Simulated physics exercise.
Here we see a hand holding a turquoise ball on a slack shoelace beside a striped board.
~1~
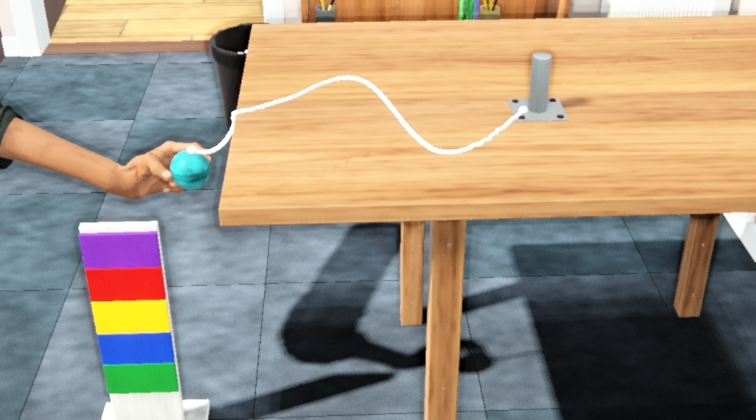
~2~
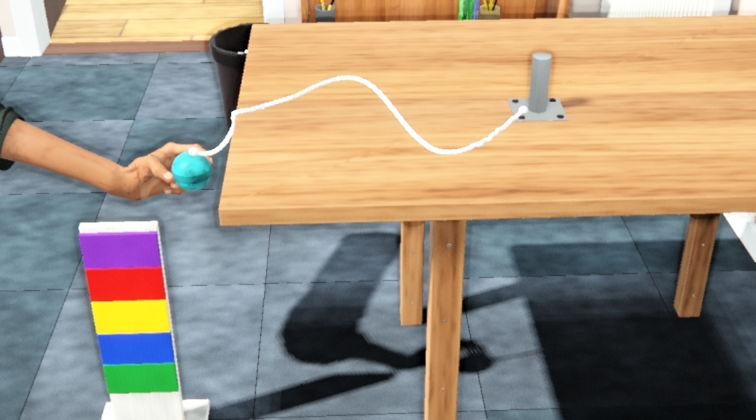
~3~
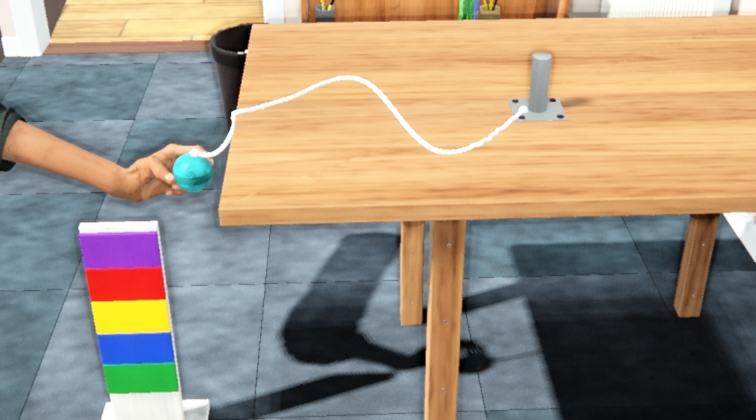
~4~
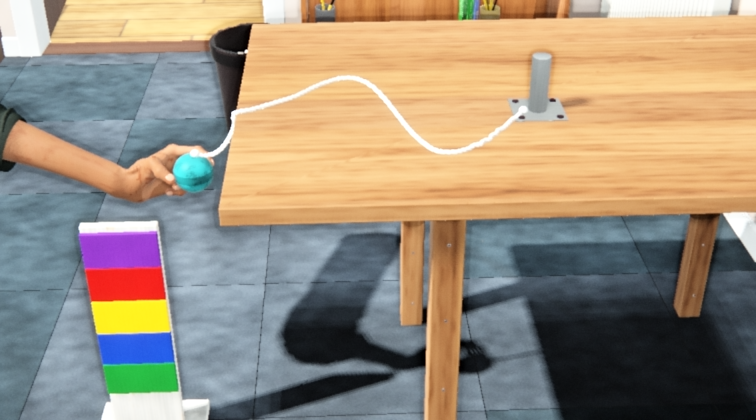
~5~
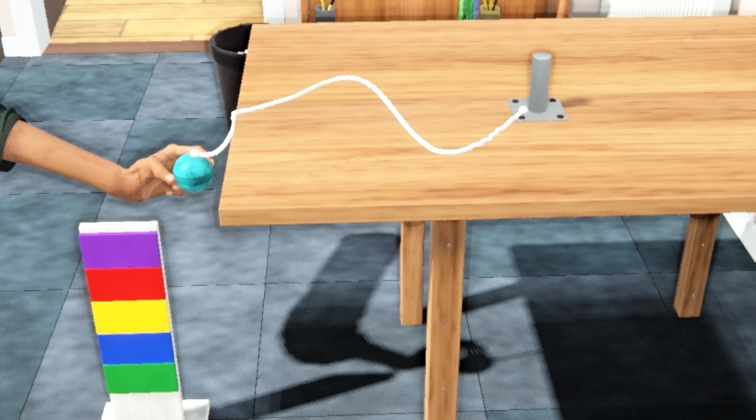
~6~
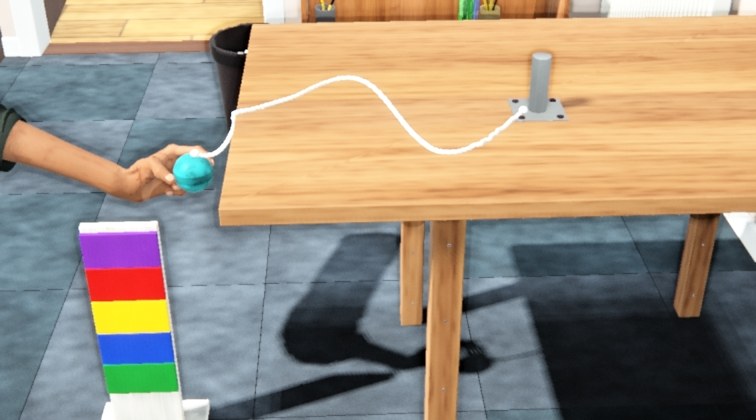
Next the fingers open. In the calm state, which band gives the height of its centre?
The blue band gives it.
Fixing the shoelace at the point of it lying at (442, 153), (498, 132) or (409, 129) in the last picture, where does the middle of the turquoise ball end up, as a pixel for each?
Pixel spots, one per try: About (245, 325), (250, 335), (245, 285).
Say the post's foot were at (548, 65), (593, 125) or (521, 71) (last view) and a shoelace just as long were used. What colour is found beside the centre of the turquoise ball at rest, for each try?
In turn, yellow, then yellow, then blue.
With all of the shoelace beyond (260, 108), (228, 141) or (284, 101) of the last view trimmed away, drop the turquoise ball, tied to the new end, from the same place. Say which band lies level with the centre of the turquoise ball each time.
First try: Red; second try: Yellow; third try: Purple.
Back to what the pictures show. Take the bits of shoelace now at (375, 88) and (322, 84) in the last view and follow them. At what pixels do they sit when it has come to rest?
They finish close to (234, 136) and close to (241, 200).
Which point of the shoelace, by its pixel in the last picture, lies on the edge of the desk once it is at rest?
Position: Approx. (376, 91).
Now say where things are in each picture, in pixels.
Turquoise ball (190, 169); purple (120, 252); red (126, 286); yellow (131, 318); blue (136, 350); green (141, 380), in the first frame.
Turquoise ball (192, 171); shoelace through (503, 128) (429, 147) (391, 107) (339, 79) (269, 105), in the second frame.
Turquoise ball (193, 172), in the third frame.
Turquoise ball (193, 173); shoelace through (503, 128) (429, 147) (391, 107) (339, 79) (269, 105), in the fourth frame.
Turquoise ball (193, 173), in the fifth frame.
Turquoise ball (193, 173); shoelace through (503, 128) (429, 147) (391, 107) (339, 79) (269, 105), in the sixth frame.
Soon after, ball near (233, 332); level with blue.
After that, ball near (260, 356); level with blue.
In the end, ball near (256, 358); level with blue. The shoelace holds its middle at blue.
